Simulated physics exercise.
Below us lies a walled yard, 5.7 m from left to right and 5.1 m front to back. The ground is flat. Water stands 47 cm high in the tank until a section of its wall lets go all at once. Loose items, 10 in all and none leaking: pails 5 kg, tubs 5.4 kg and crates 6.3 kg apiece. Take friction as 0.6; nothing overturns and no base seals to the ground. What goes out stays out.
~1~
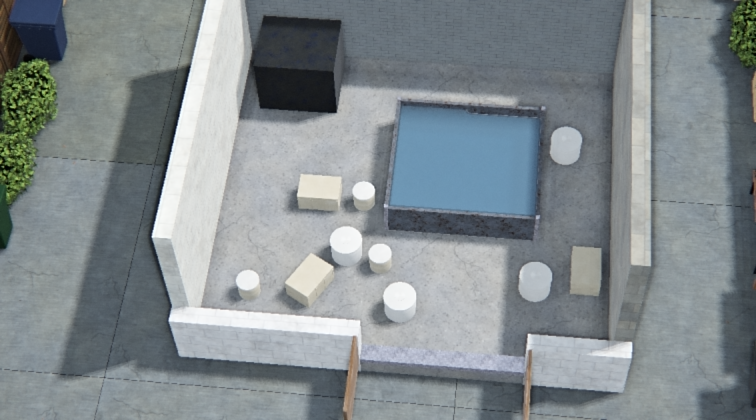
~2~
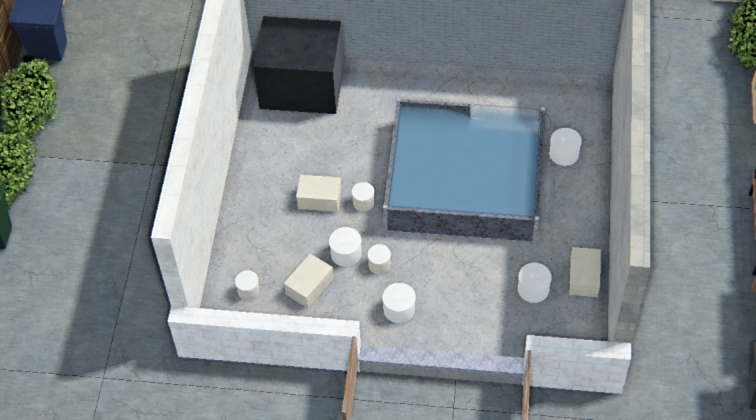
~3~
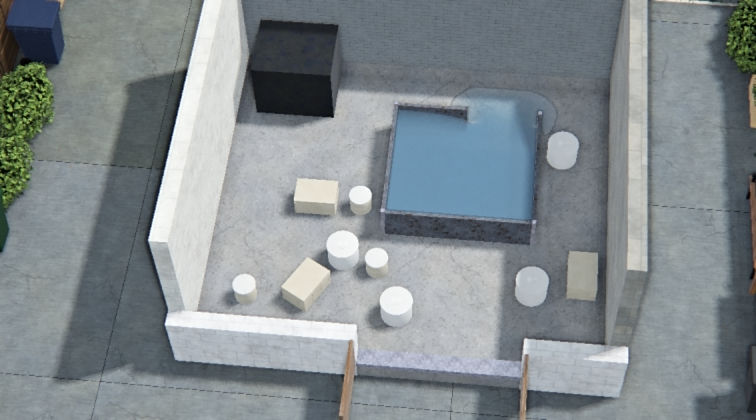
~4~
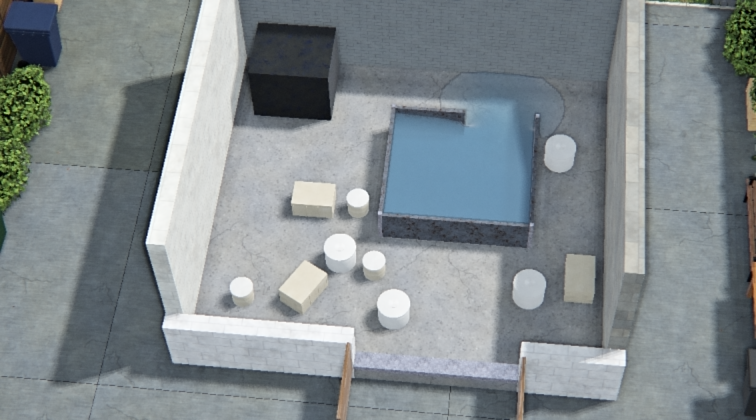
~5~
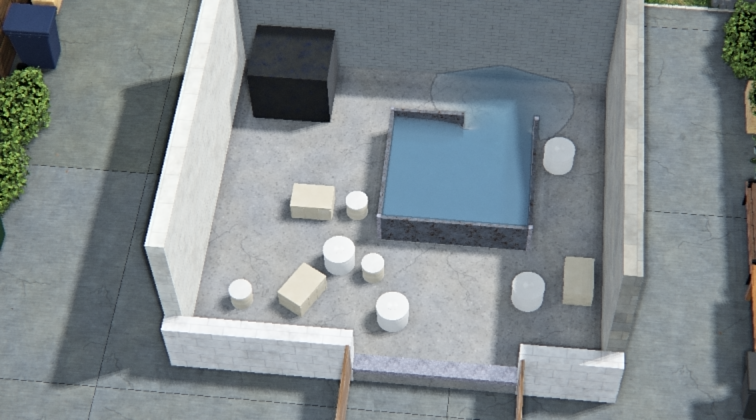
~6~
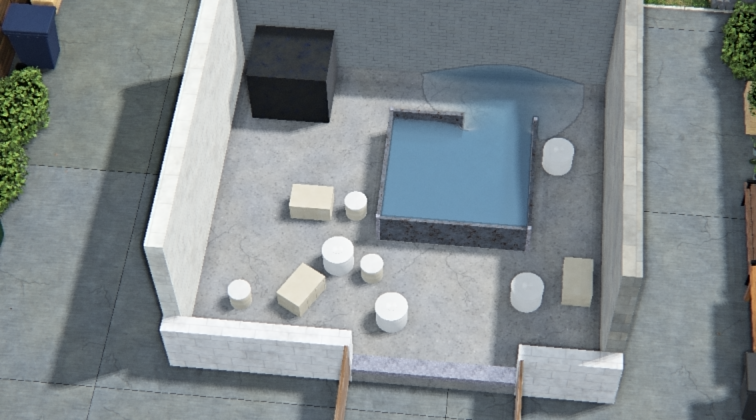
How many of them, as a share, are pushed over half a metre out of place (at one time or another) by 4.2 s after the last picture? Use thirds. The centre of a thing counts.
Share: From one to two thirds.
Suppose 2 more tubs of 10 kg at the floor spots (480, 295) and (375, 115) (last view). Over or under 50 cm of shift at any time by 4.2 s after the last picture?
In that order: Under, past it.
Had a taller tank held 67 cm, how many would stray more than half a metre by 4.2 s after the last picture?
Then 6.
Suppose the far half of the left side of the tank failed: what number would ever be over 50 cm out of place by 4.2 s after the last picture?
In that case 2 of them.
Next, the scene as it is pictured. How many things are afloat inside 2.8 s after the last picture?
2 of them.
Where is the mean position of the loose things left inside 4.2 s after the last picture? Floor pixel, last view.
At about (382, 293).
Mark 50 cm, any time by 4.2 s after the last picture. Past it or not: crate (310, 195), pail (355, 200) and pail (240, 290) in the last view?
In turn: Over, short of it, under.
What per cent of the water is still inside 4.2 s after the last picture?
About 98 per cent.
Then, 0.4 s after the last picture 0 of 10 are over 50 cm from their spots; 0 afloat.
Then, 1.5 s after the last picture 0 of 10 are over 50 cm from their spots; 1 afloat.
Then, 2.8 s after the last picture 2 of 10 are over 50 cm from their spots; 2 afloat.
Then, 4.2 s after the last picture 4 of 10 are over 50 cm from their spots, and 4 have been at some point; 2 afloat.
